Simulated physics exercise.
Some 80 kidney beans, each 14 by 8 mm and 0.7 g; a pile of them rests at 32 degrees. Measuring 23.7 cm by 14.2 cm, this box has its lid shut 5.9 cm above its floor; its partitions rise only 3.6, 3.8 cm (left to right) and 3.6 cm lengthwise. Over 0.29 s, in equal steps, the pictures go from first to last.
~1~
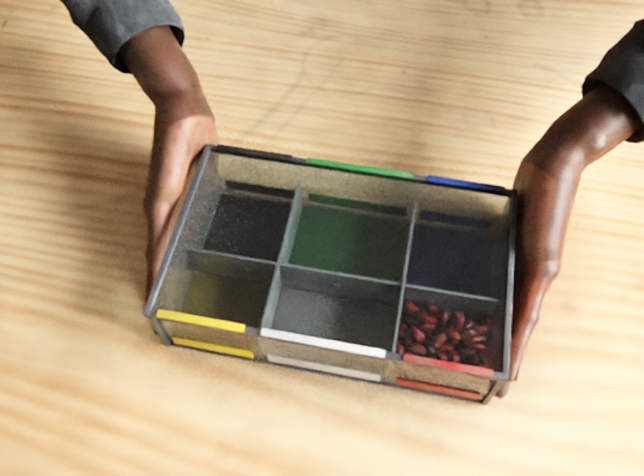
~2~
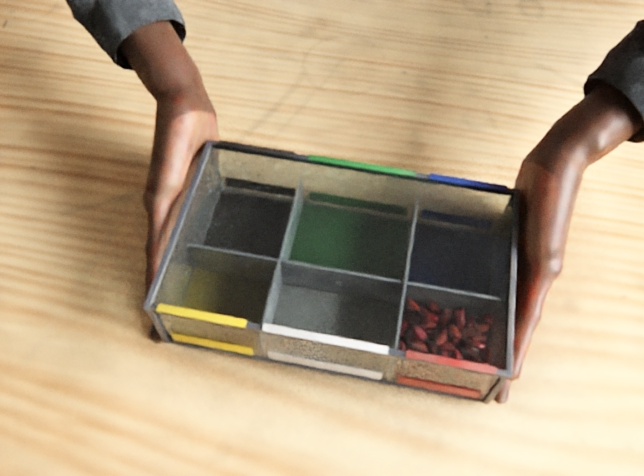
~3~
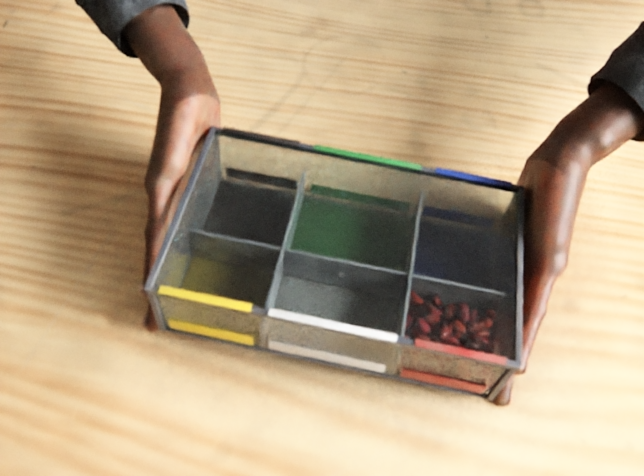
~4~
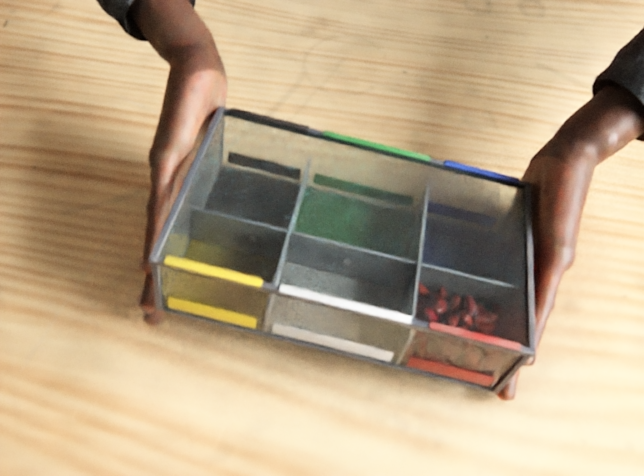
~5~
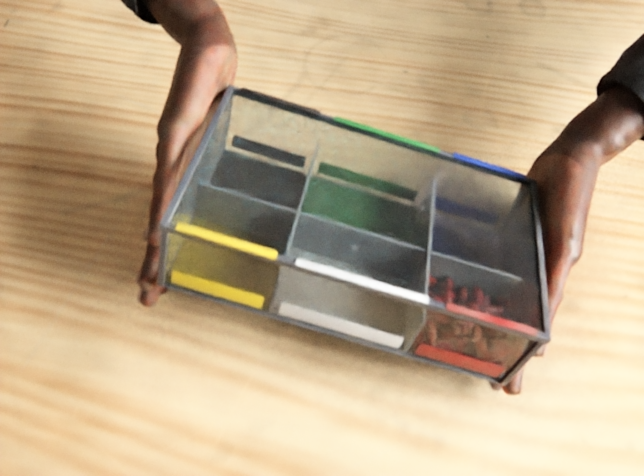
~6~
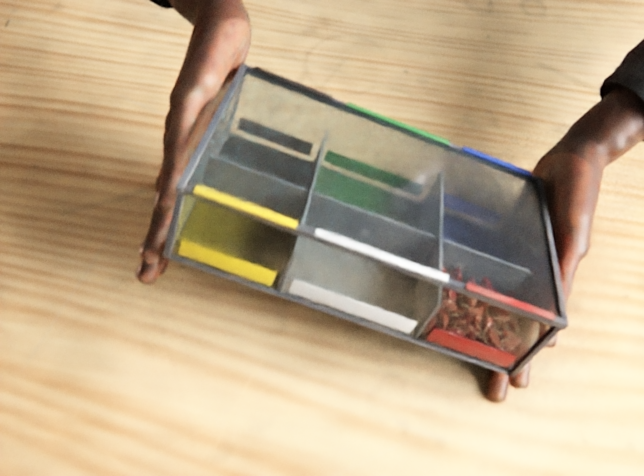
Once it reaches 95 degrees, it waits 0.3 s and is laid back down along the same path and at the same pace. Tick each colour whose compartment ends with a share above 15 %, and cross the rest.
As I see it, red: Succeeds. Blue: Succeeds. Green: Fails. Yellow: Fails. White: Fails. Black: Fails.
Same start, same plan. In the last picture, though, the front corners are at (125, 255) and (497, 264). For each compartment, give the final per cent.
In per cent, the final split is red 15, blue 0, green 35, yellow 0, white 0, black 45.
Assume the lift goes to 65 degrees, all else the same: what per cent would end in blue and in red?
Shares: Blue 5 and red 95, in per cent.
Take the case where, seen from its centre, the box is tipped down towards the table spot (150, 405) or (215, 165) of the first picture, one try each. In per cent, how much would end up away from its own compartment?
Near 40 and 80 per cent, in that order.
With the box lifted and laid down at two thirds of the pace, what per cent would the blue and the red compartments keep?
My answer: Blue gets 60 %, while red gets 40 %.
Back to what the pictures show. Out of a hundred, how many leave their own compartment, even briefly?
Roughly 60 in a hundred.
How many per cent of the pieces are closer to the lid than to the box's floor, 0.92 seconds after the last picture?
Around 50 %.
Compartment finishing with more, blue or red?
The blue compartment ends up with more.
Then, 0.92 s after the last picture, tilt 95 degrees; red 65 %, blue 35 %.
Then, 1.54 s after the last picture, tilt 48 degrees; red 40 %, blue 60 %.
Then, 2.20 s after the last picture, tilt 0 degrees; red 40 %, blue 60 %.
In the end, red 40 %, blue 60 %, green 0 %, yellow 0 %, white 0 %, black 0 %.
